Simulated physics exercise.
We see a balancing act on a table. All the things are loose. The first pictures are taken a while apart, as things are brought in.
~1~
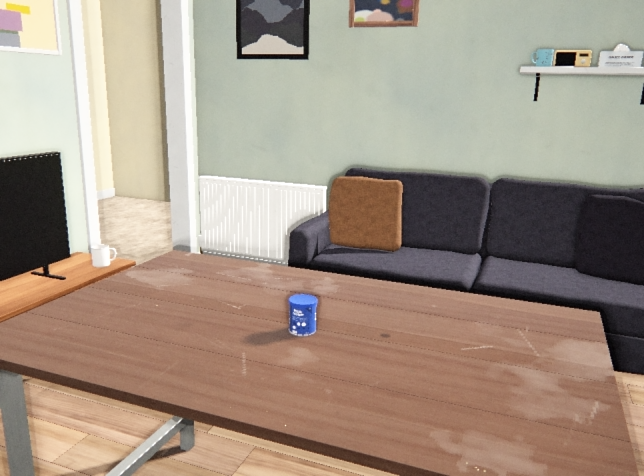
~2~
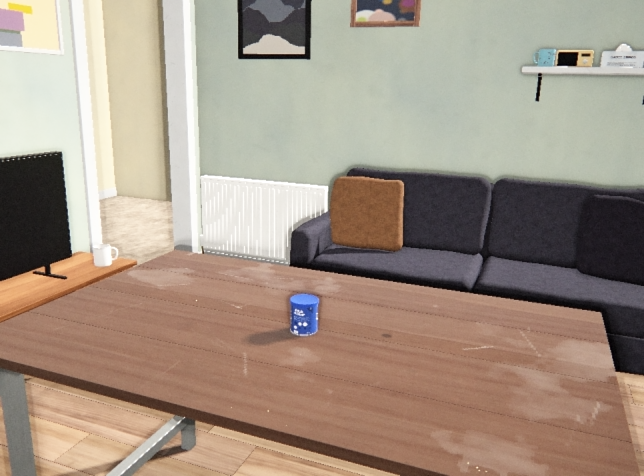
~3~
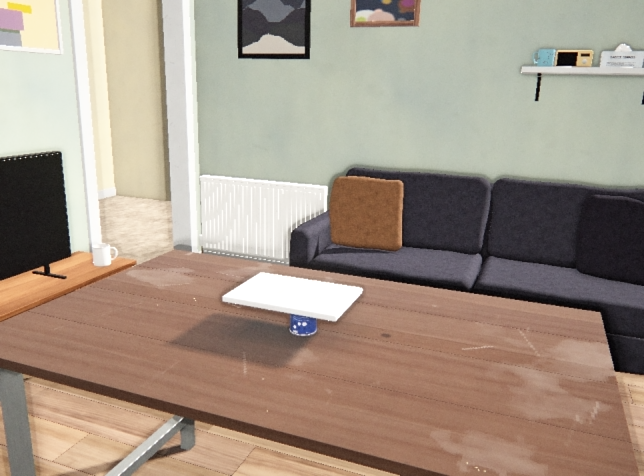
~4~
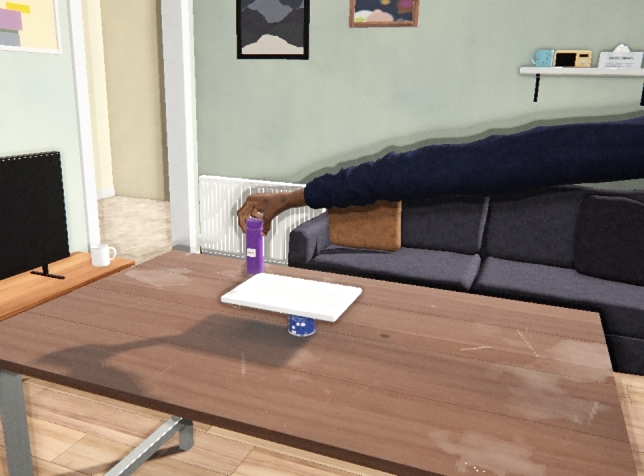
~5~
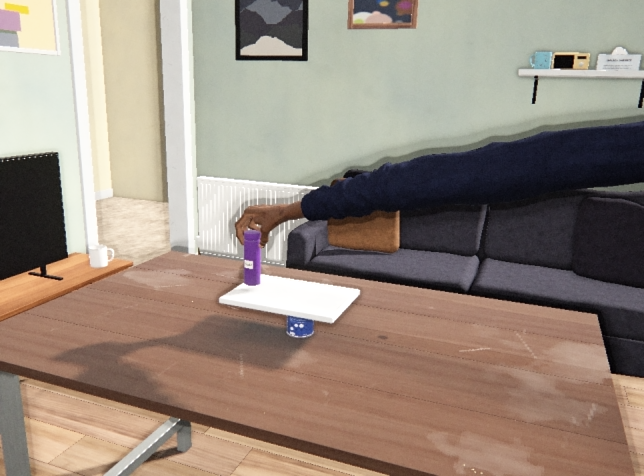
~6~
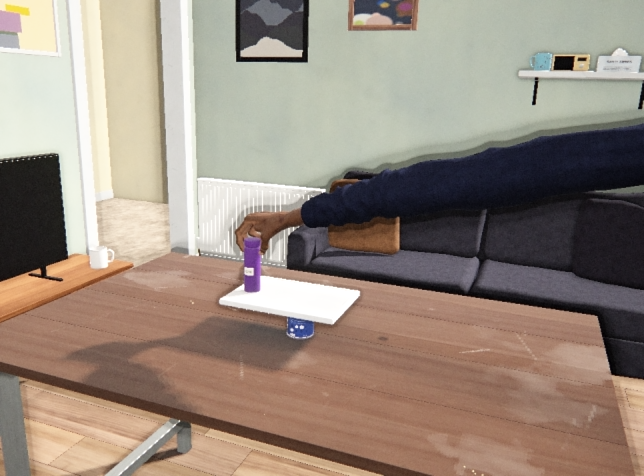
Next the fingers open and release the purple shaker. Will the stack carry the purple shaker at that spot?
Outcome: The stack loses its balance.
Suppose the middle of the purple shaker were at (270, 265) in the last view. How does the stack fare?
Then it loses its balance.
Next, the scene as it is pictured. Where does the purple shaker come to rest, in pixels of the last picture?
Around (203, 309).
Then, 0.30 s later than the last frame, purple shaker now fallen; white lid tilted by 39°.
Then, 0.40 s later than the last frame, white lid tilted by 38°.
Then, 0.50 s later than the last frame, white lid tilted by 32°.
When it is over, fallen, purple shaker; moved from the start, white lid; blue tin as before. End places, in pixels of the last picture, purple shaker near (204, 309). The stack comes apart.
